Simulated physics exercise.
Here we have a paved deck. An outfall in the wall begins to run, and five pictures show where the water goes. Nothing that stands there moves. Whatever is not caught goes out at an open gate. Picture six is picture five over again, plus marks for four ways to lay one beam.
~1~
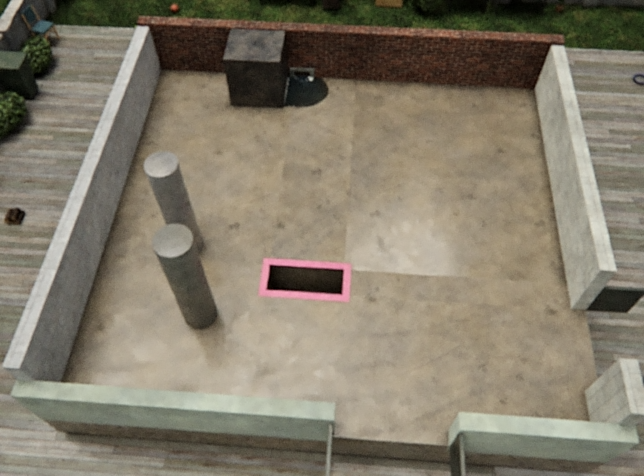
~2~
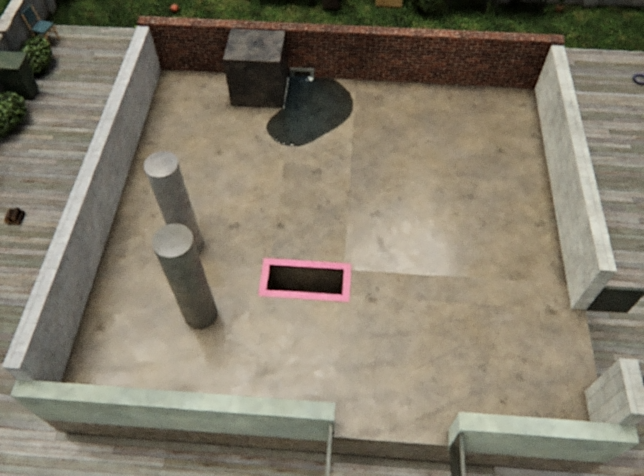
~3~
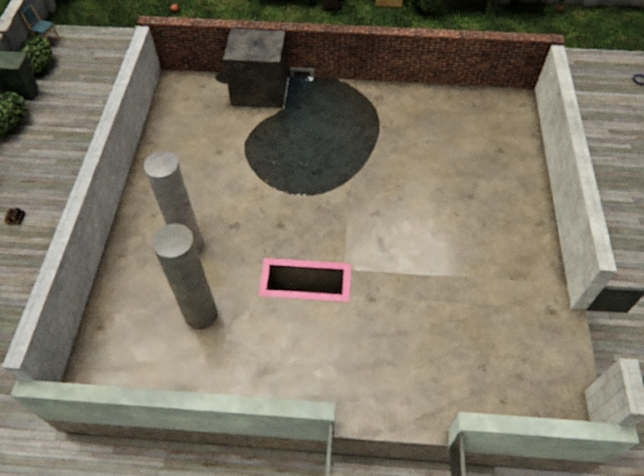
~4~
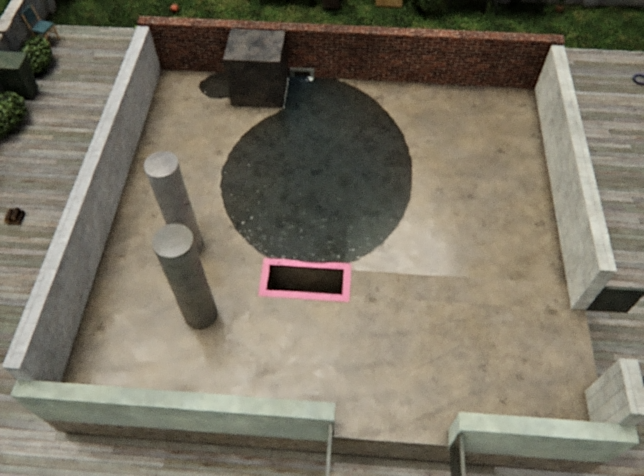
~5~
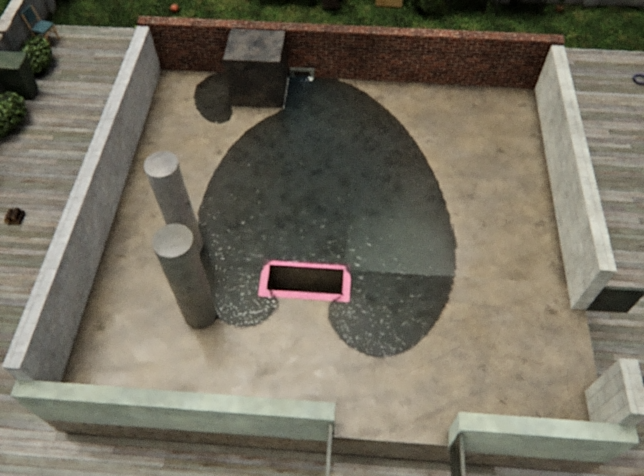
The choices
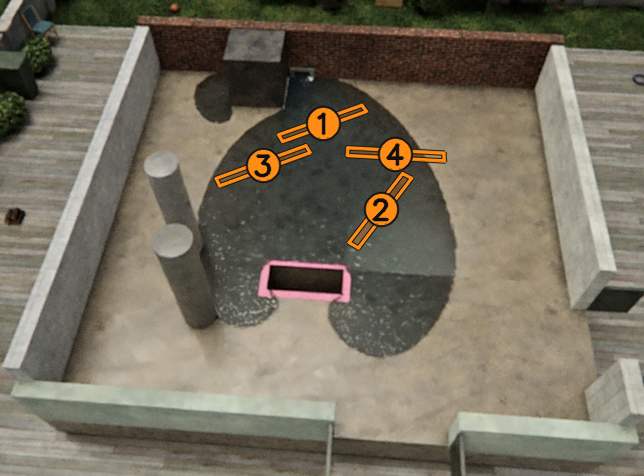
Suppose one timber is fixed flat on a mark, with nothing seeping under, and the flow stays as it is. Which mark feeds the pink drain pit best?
2.
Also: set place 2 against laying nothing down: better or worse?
Place 2 is better.
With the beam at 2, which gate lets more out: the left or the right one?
The left gate.
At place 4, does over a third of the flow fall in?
Yes, it does.
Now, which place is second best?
Here it is place 4.
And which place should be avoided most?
That is place 1.
In orange, 1 from (280, 138) to (364, 108); 2 from (353, 245) to (407, 175); 3 from (217, 182) to (308, 149); 4 from (347, 151) to (444, 157).
Choosing 1, about 13 % of the stream goes into the pink drain pit, about 78 % out by the gates.
Choosing 2, about 72 % of the stream goes into the pink drain pit, about 18 % out by the gates.
Choosing 3, about 24 % of the stream goes into the pink drain pit, about 70 % out by the gates.
Choosing 4, about 44 % of the stream goes into the pink drain pit, about 48 % out by the gates.
